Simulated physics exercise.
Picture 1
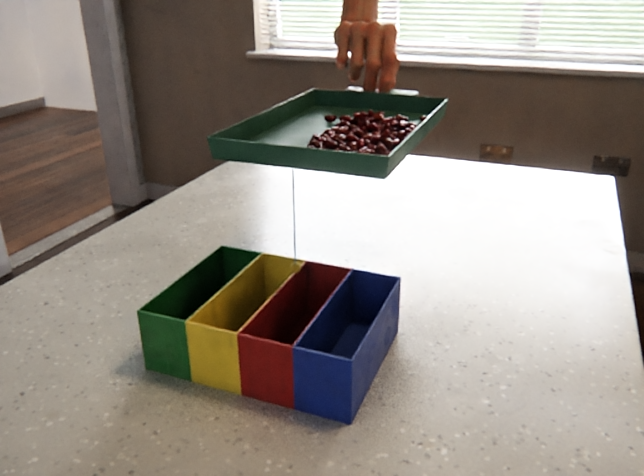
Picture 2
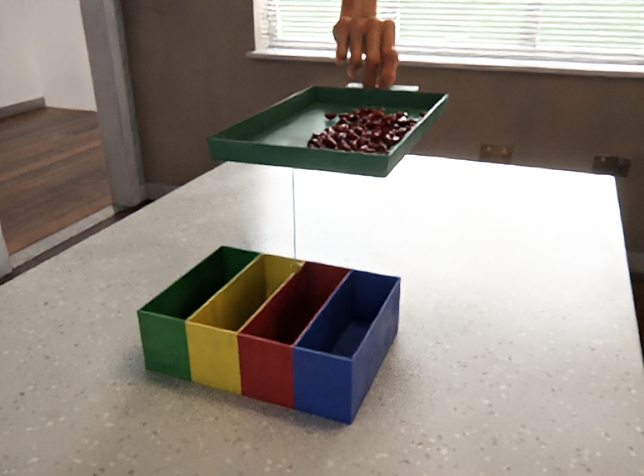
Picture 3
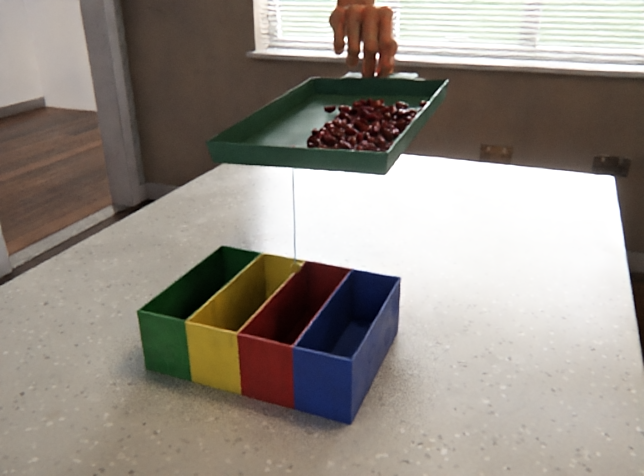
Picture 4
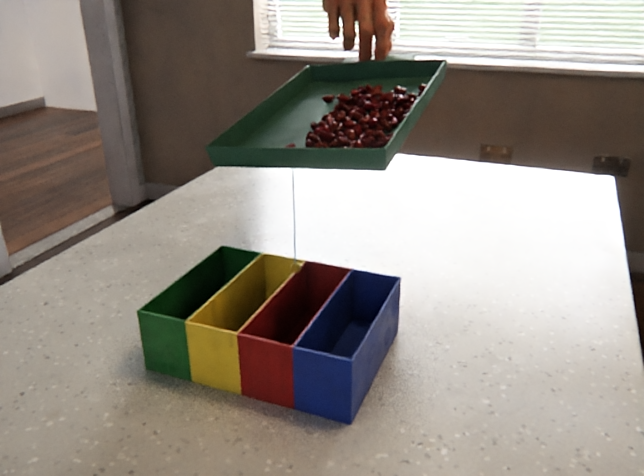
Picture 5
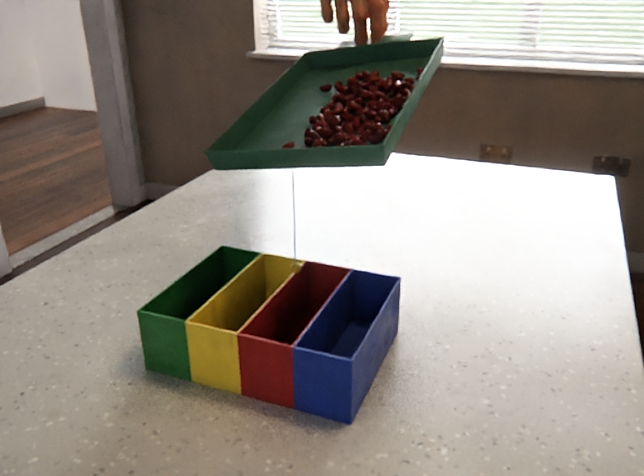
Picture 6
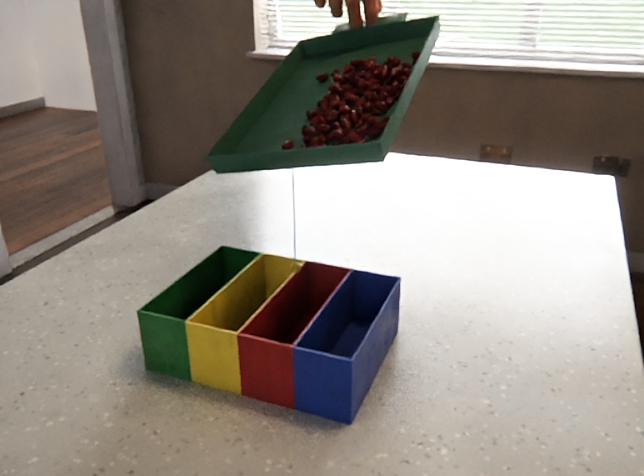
A hand raises the far side of a green tray of beans above four coloured compartments.
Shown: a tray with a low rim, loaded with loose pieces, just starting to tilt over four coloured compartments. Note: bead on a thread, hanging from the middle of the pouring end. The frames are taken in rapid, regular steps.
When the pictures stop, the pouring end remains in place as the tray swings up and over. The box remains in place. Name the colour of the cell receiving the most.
That is the green one.
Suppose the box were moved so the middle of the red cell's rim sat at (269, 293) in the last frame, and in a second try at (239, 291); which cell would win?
Result 1: The yellow cell; result 2: That yellow cell.
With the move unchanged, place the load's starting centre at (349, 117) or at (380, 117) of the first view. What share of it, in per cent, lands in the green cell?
About 70 % and 80 %.
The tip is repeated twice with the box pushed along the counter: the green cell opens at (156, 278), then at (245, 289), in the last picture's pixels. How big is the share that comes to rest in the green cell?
0 %, 30 %.
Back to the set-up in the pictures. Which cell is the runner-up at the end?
I'd say the yellow one takes second place.
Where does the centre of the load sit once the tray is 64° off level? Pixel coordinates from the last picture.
Somewhere about pixel (265, 130).
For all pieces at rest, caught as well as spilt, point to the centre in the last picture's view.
I'd put the middle somewhere around (221, 319).
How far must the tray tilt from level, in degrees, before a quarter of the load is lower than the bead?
About 100° of tilt.
Just after the last frame, tray tipped steeply; almost all on the tray; just a few falling or outside the box.
A moment on, tray tipped past a quarter turn; roughly half on the tray; roughly a quarter in the green cell; about a tenth in the yellow cell; about a tenth falling or outside the box.
Further on, tray tipped past a quarter turn; the larger part in the green cell; roughly a quarter in the yellow cell; just a few falling or outside the box.
When it is over, tray tipped past a quarter turn; the larger part in the green cell; roughly a quarter in the yellow cell; not one in the blue cell; not one in the red cell; just a few outside the box.
